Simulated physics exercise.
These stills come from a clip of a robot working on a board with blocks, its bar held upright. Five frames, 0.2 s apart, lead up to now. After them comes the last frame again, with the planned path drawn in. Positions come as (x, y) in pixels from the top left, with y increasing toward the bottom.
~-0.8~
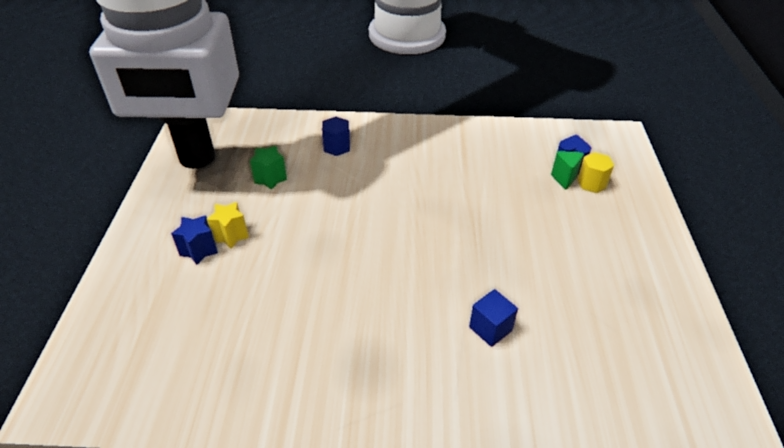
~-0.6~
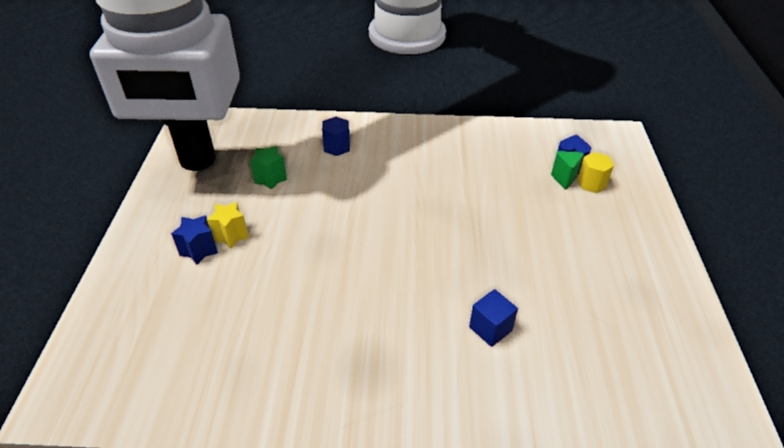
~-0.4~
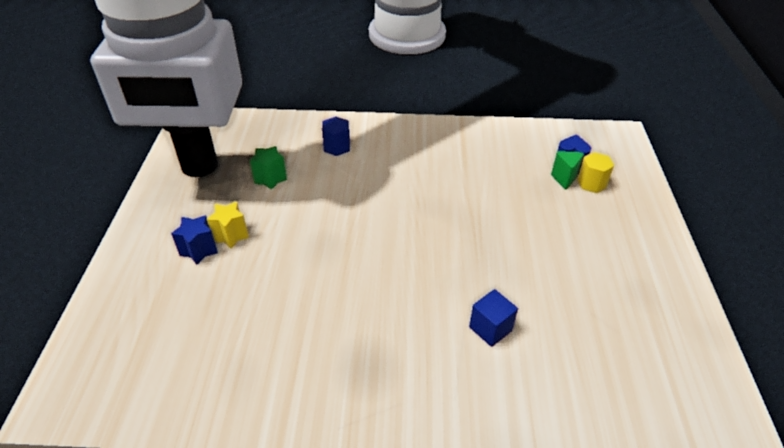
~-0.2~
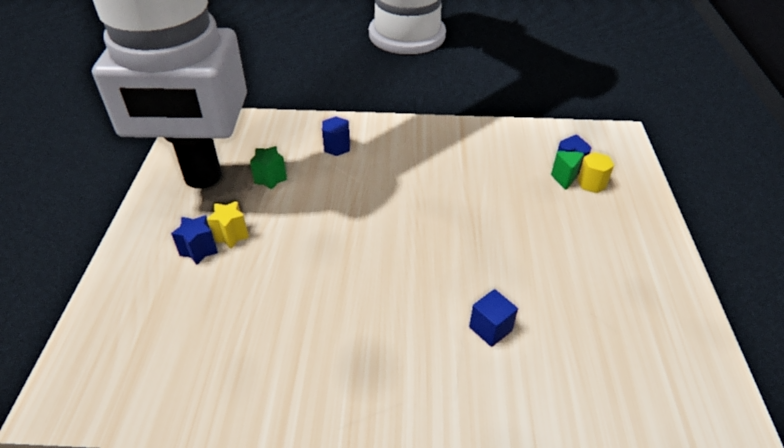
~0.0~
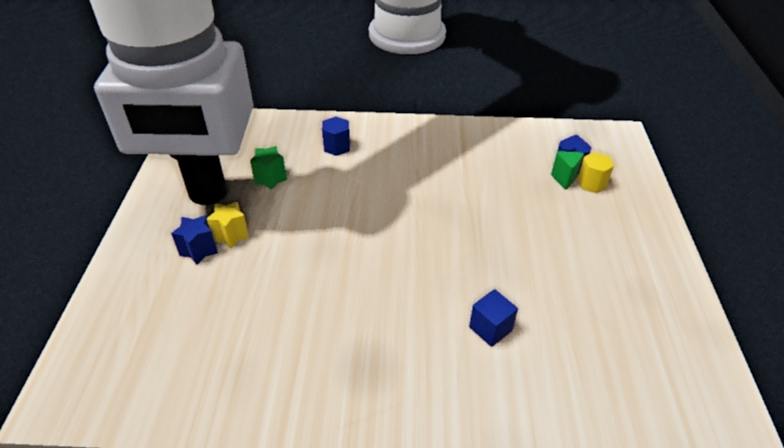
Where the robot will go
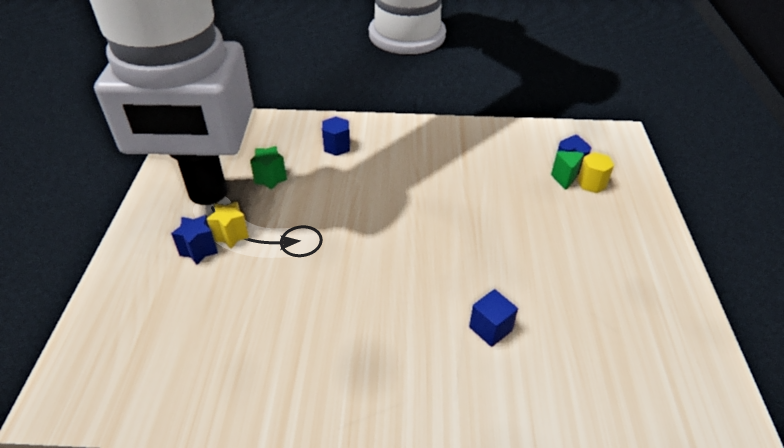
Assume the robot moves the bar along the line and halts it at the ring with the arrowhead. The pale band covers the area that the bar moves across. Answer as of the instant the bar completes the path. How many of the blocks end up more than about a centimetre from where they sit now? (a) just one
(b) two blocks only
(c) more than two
I'll go with a - just one.
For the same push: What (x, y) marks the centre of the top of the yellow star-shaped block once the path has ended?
Final place: (258, 245).
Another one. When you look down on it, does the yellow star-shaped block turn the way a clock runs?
I expect so.
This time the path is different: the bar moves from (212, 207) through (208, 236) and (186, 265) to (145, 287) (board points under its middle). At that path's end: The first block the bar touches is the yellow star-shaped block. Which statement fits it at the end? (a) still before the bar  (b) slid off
I choose b.
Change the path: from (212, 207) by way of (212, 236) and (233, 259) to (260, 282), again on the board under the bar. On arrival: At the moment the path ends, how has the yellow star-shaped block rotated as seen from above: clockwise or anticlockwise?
Twists anticlockwise.
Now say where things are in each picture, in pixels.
The first frame shows bar tip at (197, 158); block tops, blue star-shaped block at (192, 227); yellow star-shaped block at (225, 213); green star-shaped block at (266, 155).
The second frame shows bar at (198, 160); blocks unchanged.
The third frame shows bar at (200, 166); blocks unchanged.
The fourth frame shows bar at (203, 177); blocks unchanged.
The fifth frame shows bar at (208, 193); blue star-shaped block at (192, 227); yellow star-shaped block at (225, 213); green star-shaped block at (266, 155).
Path on the board, from (212, 207) over (229, 229) and (261, 242) to (301, 241).
What follows on the original path. One third of the way, bar at (225, 215); blue star-shaped block at (192, 230), turned 15° clockwise; yellow star-shaped block at (235, 227), turned 25° anticlockwise.
Two thirds of the way, bar at (258, 228); blue star-shaped block at (193, 230), turned 20° clockwise; yellow star-shaped block at (255, 244).
At the end, bar at (299, 226); blue star-shaped block at (193, 230), turned 20° clockwise; yellow star-shaped block at (258, 245), turned 20° clockwise; green star-shaped block in place.
